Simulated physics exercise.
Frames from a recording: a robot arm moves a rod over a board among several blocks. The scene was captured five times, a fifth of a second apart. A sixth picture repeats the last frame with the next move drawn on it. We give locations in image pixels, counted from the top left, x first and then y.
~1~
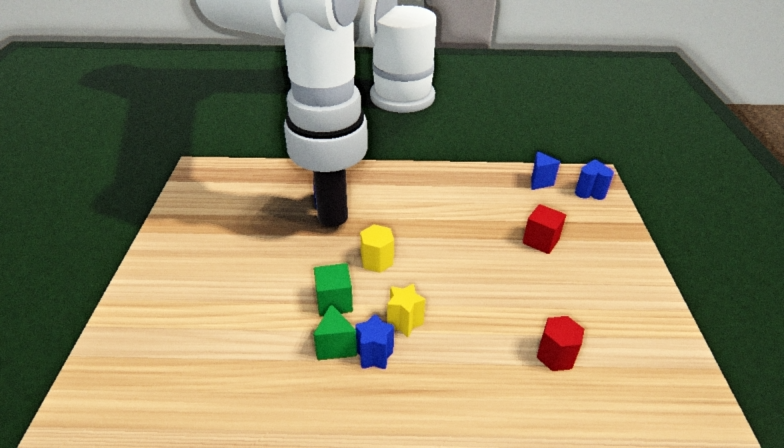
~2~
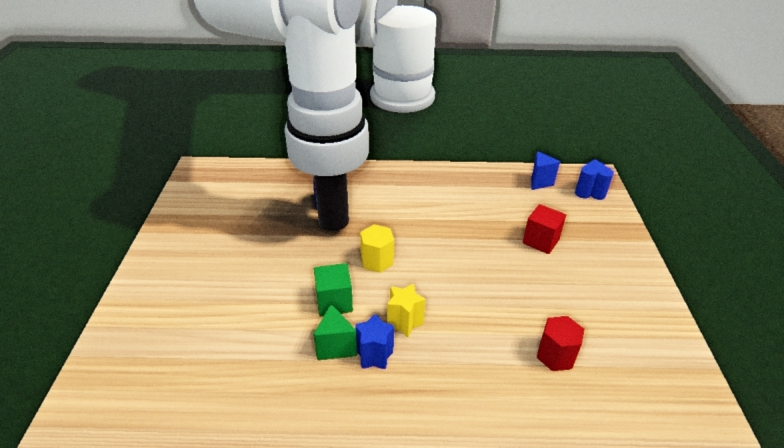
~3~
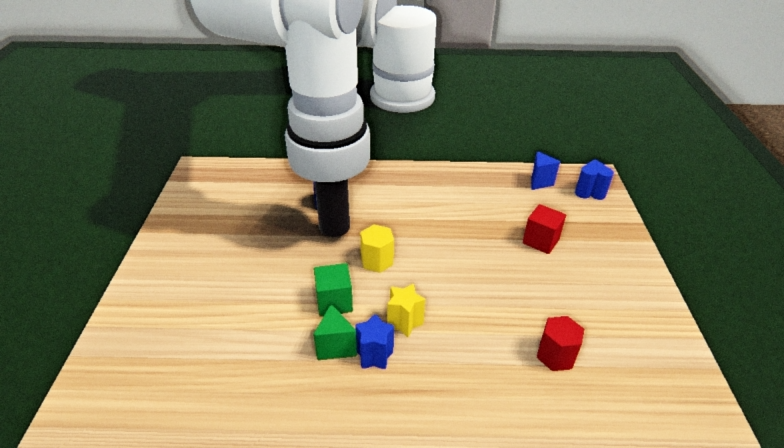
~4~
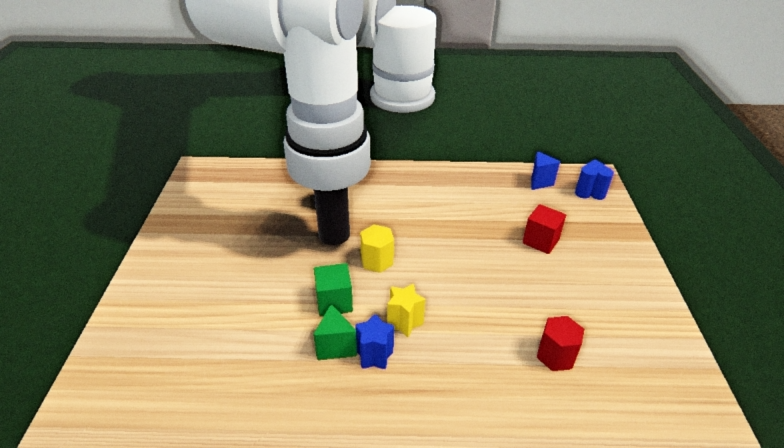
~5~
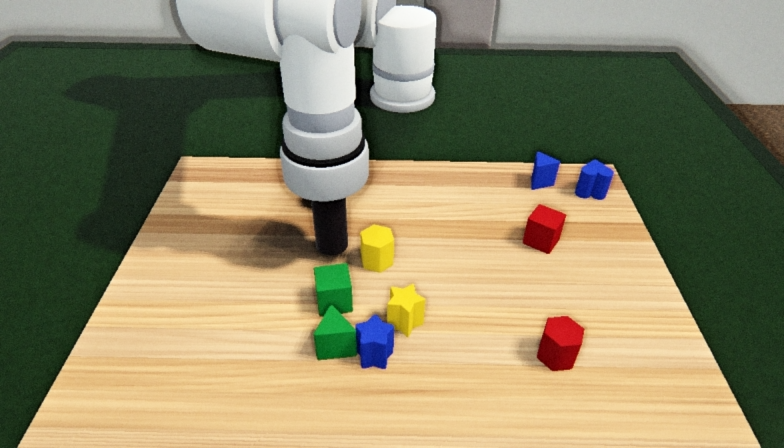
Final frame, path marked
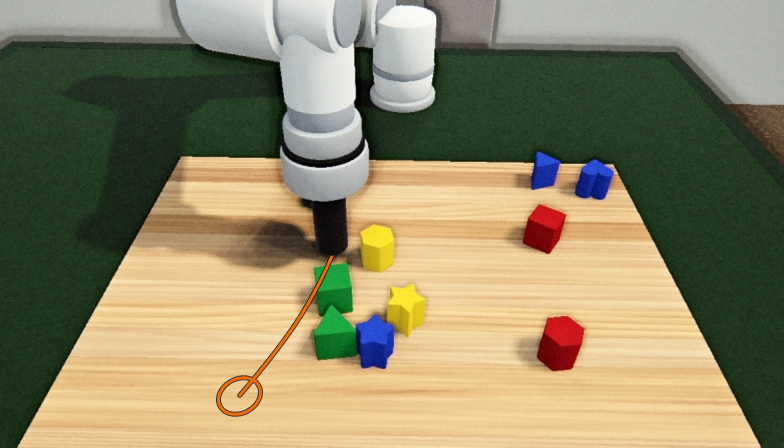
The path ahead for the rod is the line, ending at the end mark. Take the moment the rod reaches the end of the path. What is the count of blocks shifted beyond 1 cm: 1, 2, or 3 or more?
One block moves.
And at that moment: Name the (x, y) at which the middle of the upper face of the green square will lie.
Its top middle will sit at (335, 292).
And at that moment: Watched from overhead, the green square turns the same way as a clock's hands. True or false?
This is false.
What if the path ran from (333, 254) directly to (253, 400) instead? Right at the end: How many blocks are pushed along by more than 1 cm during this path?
Counting only shifts above 1 cm, I get one block.
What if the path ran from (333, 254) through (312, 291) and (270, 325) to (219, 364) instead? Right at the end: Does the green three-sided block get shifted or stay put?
The block in question stays where it was by the end.
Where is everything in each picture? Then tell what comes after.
The first picture shows tip of the rod (333, 218), middles of tops, green square (332, 276), green three-sided block (334, 323), yellow six-sided block (377, 235).
The second picture shows rod (334, 222), nothing pushed.
The third picture shows rod (335, 227), nothing pushed.
The fourth picture shows rod (334, 235), nothing pushed.
The fifth picture shows rod (332, 245), green square (332, 276), green three-sided block (334, 323), yellow six-sided block (377, 235).
The line goes from (333, 254) via (299, 318), ending at (240, 396).
What follows on the original path. One third of the way, rod (312, 286); green square (334, 287), turned 40° anticlockwise.
Two thirds of the way, rod (280, 334); green square (335, 292), turned 60° anticlockwise; green three-sided block (336, 327), turned 20° clockwise.
At the end, rod (237, 387); green square (335, 292), turned 60° anticlockwise; green three-sided block (336, 327), turned 20° clockwise; yellow six-sided block unmoved.
